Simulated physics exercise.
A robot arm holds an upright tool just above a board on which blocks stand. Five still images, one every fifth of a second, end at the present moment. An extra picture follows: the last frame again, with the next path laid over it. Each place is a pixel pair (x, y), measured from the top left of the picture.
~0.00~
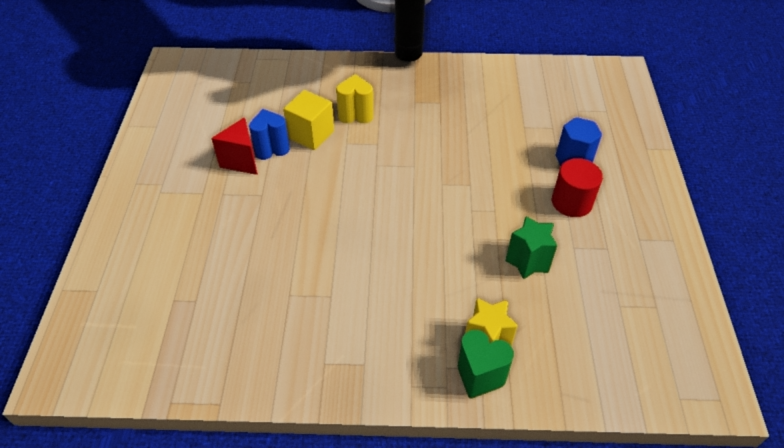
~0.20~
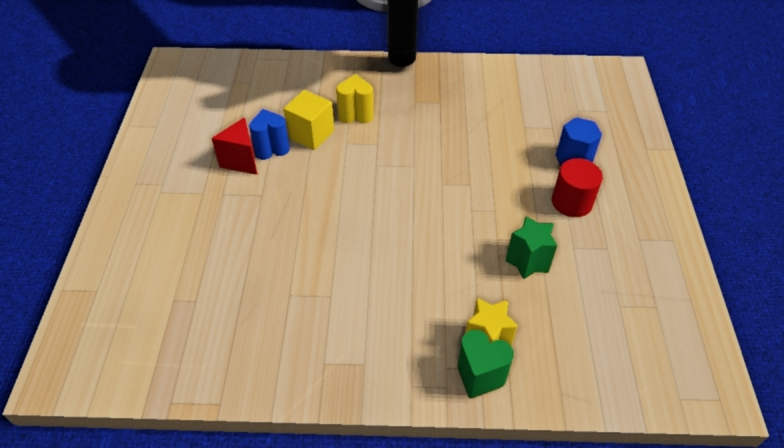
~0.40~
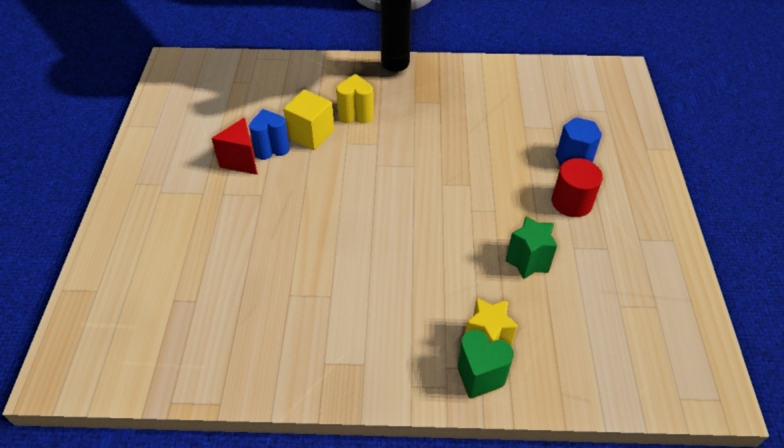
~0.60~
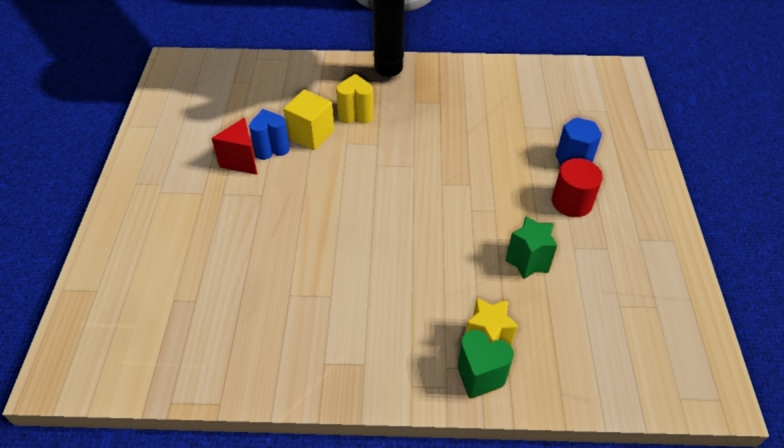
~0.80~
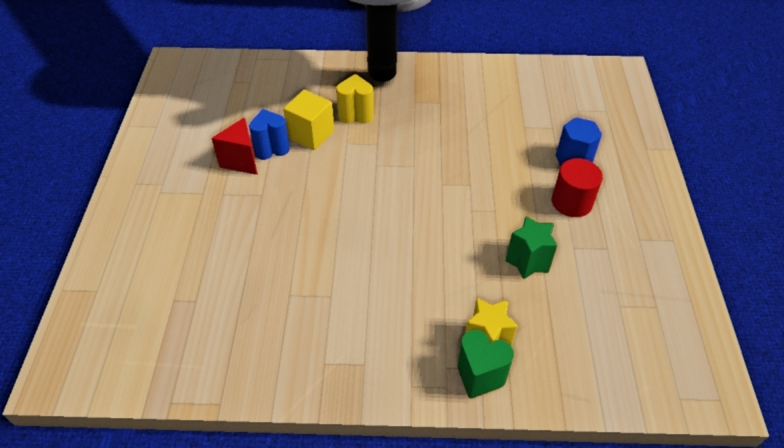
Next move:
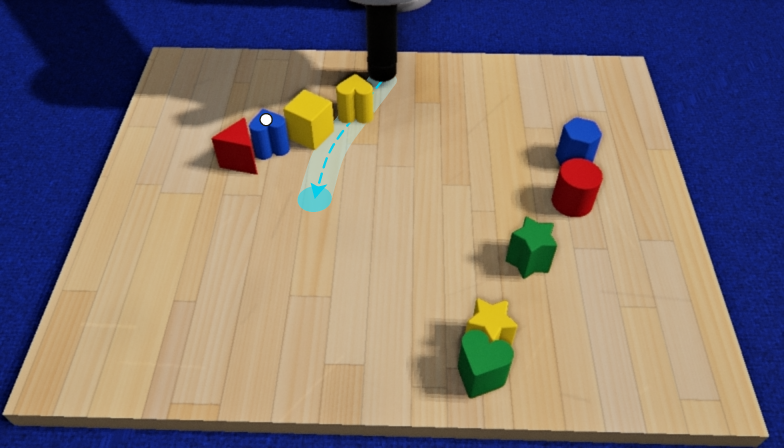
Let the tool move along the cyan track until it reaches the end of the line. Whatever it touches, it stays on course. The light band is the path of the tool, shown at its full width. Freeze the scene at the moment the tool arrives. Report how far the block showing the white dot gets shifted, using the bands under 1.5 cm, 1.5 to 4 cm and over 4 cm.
My estimate: Under 1.5 cm.
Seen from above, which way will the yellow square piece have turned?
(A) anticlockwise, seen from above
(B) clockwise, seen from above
Letter B.
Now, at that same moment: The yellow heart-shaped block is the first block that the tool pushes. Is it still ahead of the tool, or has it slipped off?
I think the tool keeps pushing the yellow heart-shaped block along right to the end.
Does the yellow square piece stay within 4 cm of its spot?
Yes
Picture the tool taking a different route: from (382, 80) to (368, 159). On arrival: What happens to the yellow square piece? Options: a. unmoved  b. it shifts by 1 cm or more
I choose a.
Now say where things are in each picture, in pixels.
The first picture shows tip of the tool (409, 54), middles of tops, red triangle (235, 133), blue heart-shaped block (266, 120), yellow square piece (307, 104), yellow heart-shaped block (355, 85).
The second picture shows tool (402, 59), nothing pushed.
The third picture shows tool (395, 64), nothing pushed.
The fourth picture shows tool (389, 69), nothing pushed.
The fifth picture shows tool (382, 74), red triangle (235, 133), blue heart-shaped block (266, 120), yellow square piece (307, 104), yellow heart-shaped block (355, 85).
The line goes from (382, 80) via (356, 114) and (329, 153), ending at (315, 199); the dot is on the blue heart-shaped block.
On the path given first. One third of the way, tool (355, 109); yellow heart-shaped block (346, 105), turned 40° anticlockwise.
Two thirds of the way, tool (328, 147); red triangle (228, 134), turned 15° anticlockwise; blue heart-shaped block (254, 119); yellow square piece (294, 114), turned 70° clockwise; yellow heart-shaped block (330, 146), turned 70° anticlockwise.
At the end, tool (314, 192); red triangle (228, 134), turned 15° anticlockwise; blue heart-shaped block (254, 119); yellow square piece (294, 115), turned 75° clockwise; yellow heart-shaped block (322, 193), turned 85° anticlockwise.
